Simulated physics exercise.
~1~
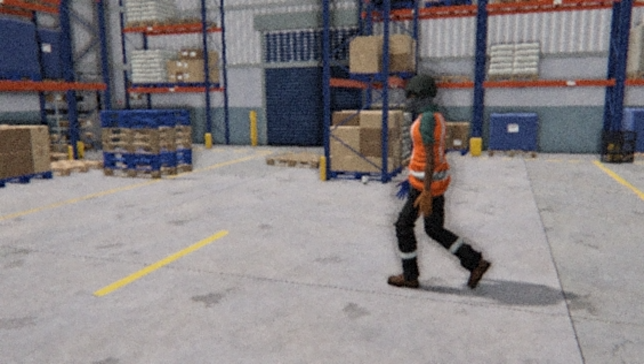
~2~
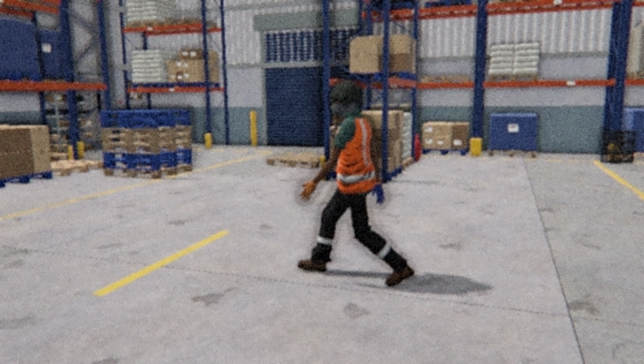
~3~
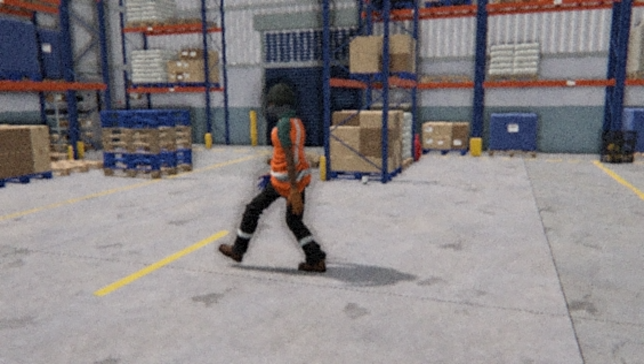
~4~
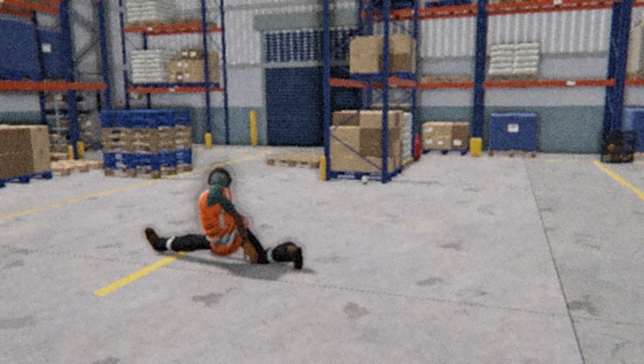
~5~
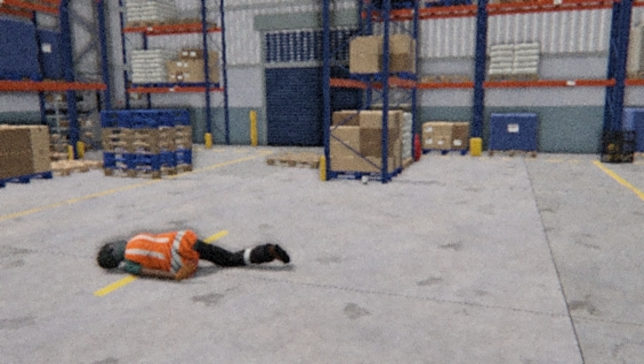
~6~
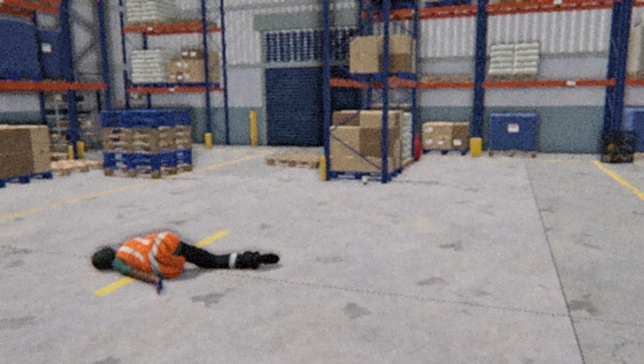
A worker in an orange vest walks left across a warehouse floor, collapses, and ends lying with head past the yellow line.
